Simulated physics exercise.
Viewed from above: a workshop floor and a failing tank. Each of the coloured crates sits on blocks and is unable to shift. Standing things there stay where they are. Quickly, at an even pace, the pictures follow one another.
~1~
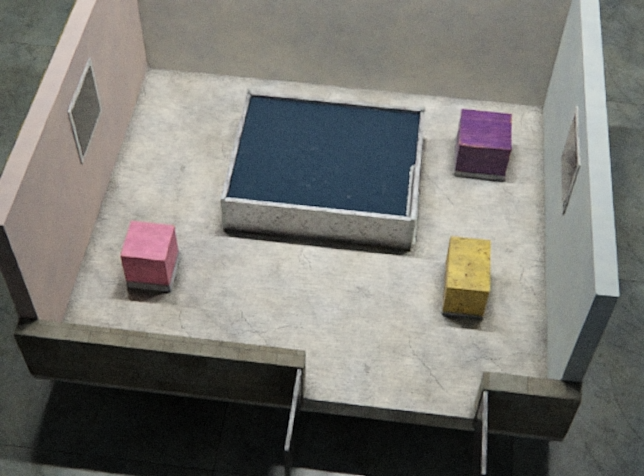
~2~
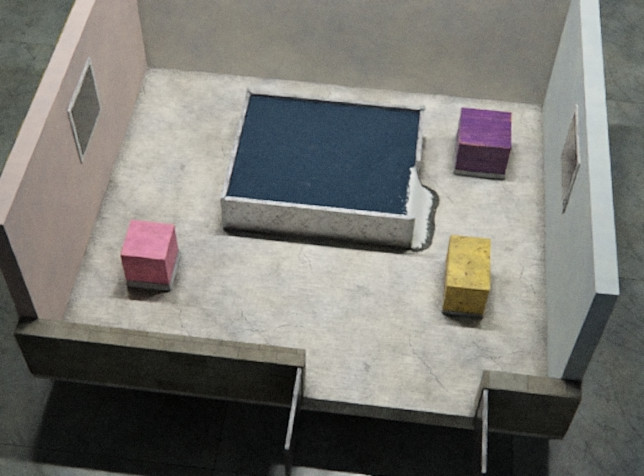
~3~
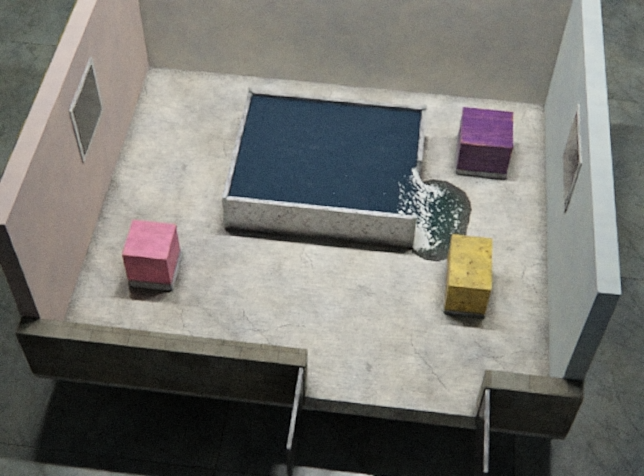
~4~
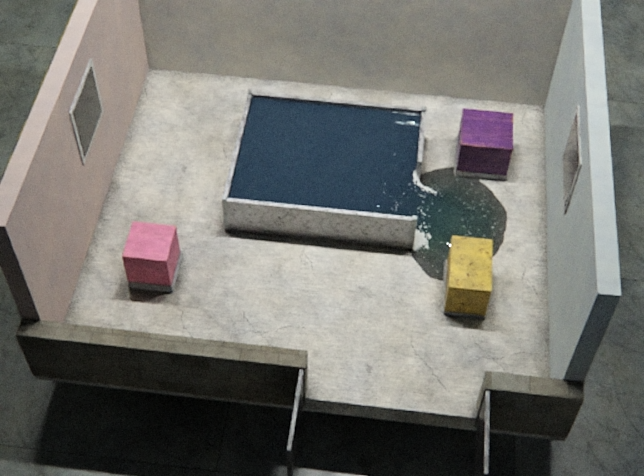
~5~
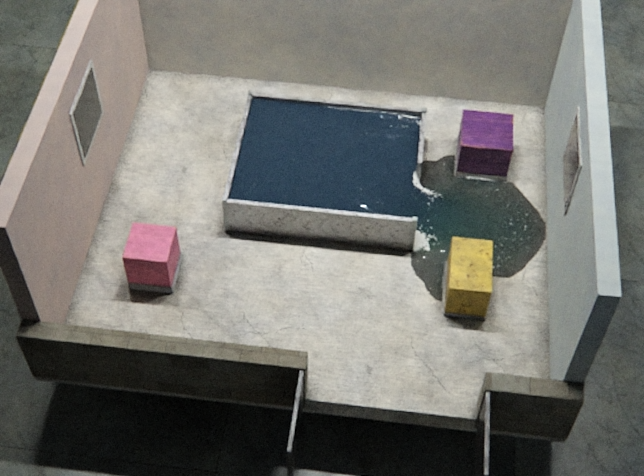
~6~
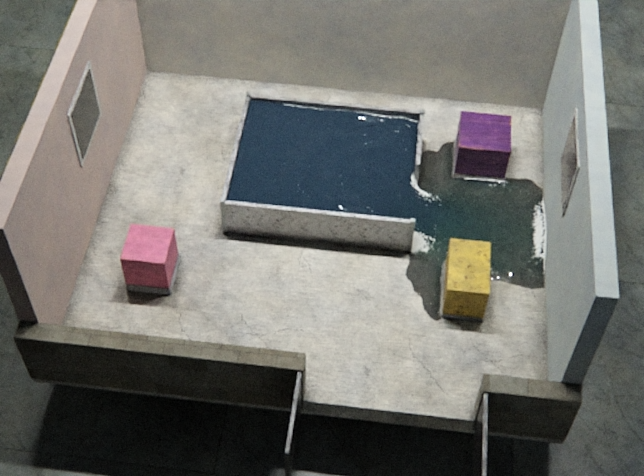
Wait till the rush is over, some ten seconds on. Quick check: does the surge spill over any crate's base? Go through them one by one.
Result: Yellow crate wet, purple crate wet, pink crate dry.
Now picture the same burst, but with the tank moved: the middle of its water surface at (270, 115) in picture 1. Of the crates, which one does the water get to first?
The purple-painted one.
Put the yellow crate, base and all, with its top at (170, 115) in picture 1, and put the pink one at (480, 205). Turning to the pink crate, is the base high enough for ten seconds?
My reading: The pink one gets wet.
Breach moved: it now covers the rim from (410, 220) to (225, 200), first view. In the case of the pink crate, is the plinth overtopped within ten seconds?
The pink crate is overtopped.
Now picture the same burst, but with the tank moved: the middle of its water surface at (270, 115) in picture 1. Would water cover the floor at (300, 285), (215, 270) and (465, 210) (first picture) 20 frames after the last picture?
As listed: Clear, clear, covered.
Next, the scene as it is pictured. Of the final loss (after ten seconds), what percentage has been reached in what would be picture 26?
Close to 20 per cent.
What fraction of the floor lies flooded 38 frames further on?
Around 75 in a hundred.
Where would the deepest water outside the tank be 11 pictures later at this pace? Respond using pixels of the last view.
My finger goes to (537, 259).
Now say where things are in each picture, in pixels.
The first picture shows the water tank at (327, 156) is whole and still.
In the second picture, water pours out at (411, 207) and has run to (424, 190).
In the third picture, water pours out at (412, 208) and has run to (463, 200).
In the fourth picture, water pours out at (412, 211) and has run to (500, 215).
In the fifth picture, water pours out at (412, 212) and has run to (539, 230).
In the sixth picture, water pours out at (410, 213) and has run to (542, 277).
A moment on, water covers 15 % of the floor; the yellow crate water round its plinth, the purple crate water round its plinth, the pink crate not reached.
Next, water covers 30 % of the floor; the yellow crate water round its plinth, the purple crate water round its plinth, the pink crate not reached.
Then, water covers 40 % of the floor; the yellow crate water round its plinth, the purple crate water round its plinth, the pink crate not reached.
Later, water covers 75 % of the floor; the yellow crate water round its plinth, the purple crate water round its plinth, the pink crate water round its plinth.
In the end, water covers 100 % of the floor; the yellow crate was topped, the purple crate was topped, the pink crate stayed above the water.
